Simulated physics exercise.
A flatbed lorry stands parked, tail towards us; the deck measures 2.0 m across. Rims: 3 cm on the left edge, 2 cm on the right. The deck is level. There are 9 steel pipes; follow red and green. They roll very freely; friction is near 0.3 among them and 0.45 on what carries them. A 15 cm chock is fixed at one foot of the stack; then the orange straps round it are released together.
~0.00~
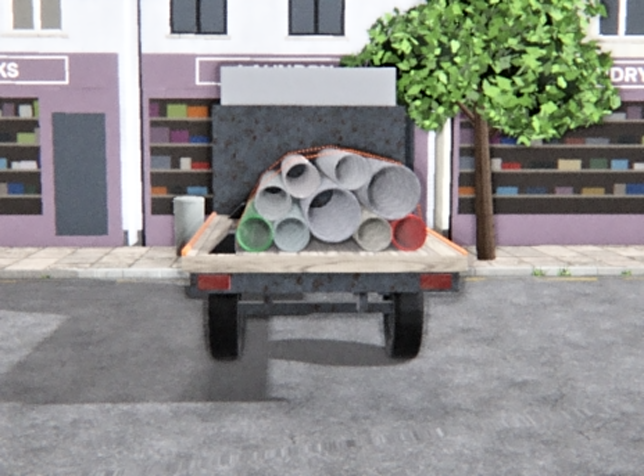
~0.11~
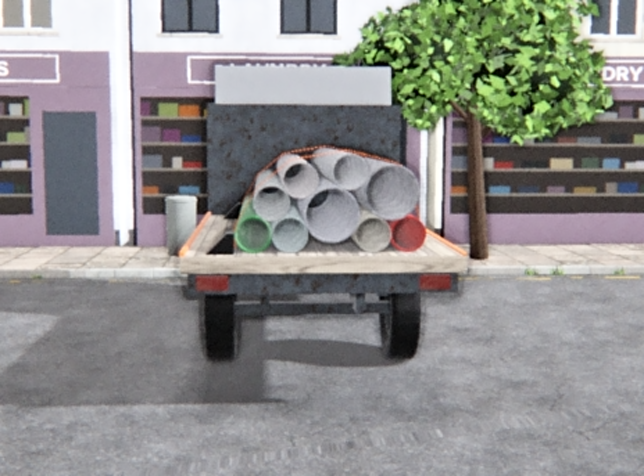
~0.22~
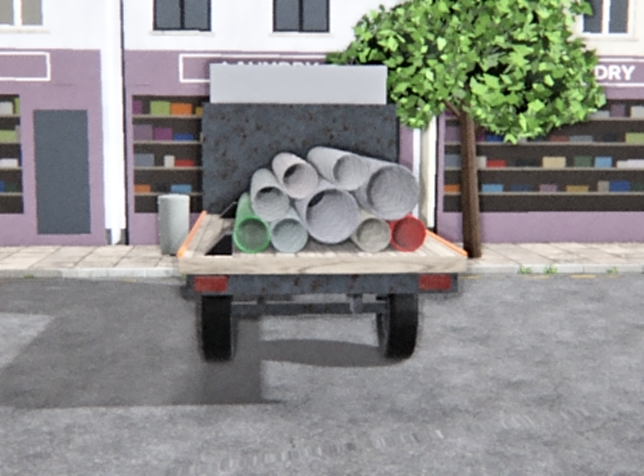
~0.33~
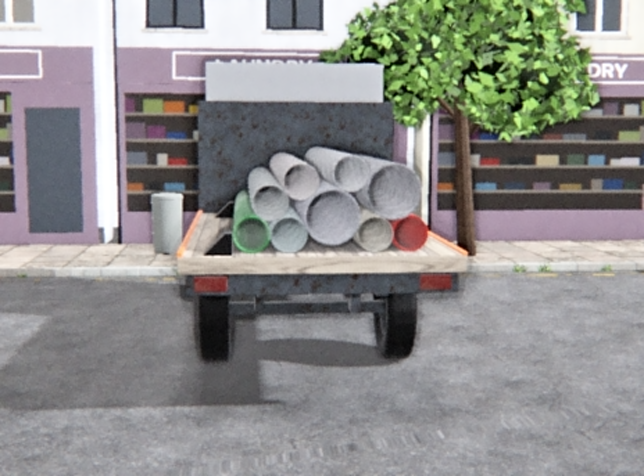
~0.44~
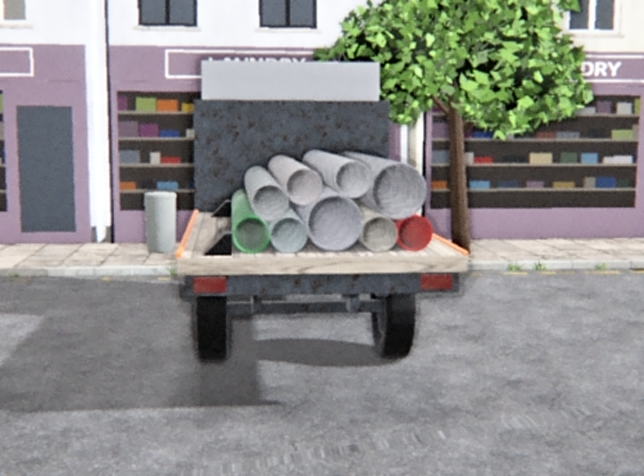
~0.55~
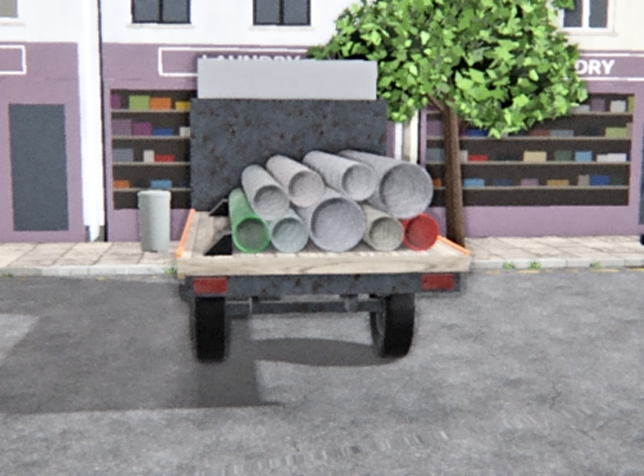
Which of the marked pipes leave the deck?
The red pipe ends on the ground, the green is still aboard.
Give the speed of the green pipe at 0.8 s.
About 0.0 m/s.
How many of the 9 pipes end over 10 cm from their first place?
The count is 6.
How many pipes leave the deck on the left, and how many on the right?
On the left 0, on the right 2.
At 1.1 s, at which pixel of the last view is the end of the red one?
Near (454, 231).
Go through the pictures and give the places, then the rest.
Red (410, 234), green (255, 234); straps tight; chock at (232, 243); the deck is level; 4 of the 9 lie on the deck itself, in the first picture.
Red (409, 235), green (253, 235); straps on, in the second picture.
Red (409, 235), green (252, 235); no straps, in the third picture.
Red (411, 234), green (252, 235); no straps, in the fourth picture.
Red (415, 234), green (251, 235); no straps, in the fifth picture.
Red (422, 233), green (252, 235); no straps; chock at (228, 244), in the sixth picture.
By 0.8 s, red is on the deck, 20 cm from the right edge, rolling right; green is on the deck, 50 cm from the left edge; 0 off so far.
By 1.1 s, red is on the deck, 5 cm from the right edge, rolling right; as before, green; 0 off so far.
By 1.3 s, red is on the deck, 5 cm from the right edge, rolling right; as before, green; 0 off so far.
By 1.6 s, red is dropping off the right side; as before, green; 1 off so far.
Finally (3.7 s), red is down on the right; green is on the deck, 50 cm from the left edge; 2 off so far.
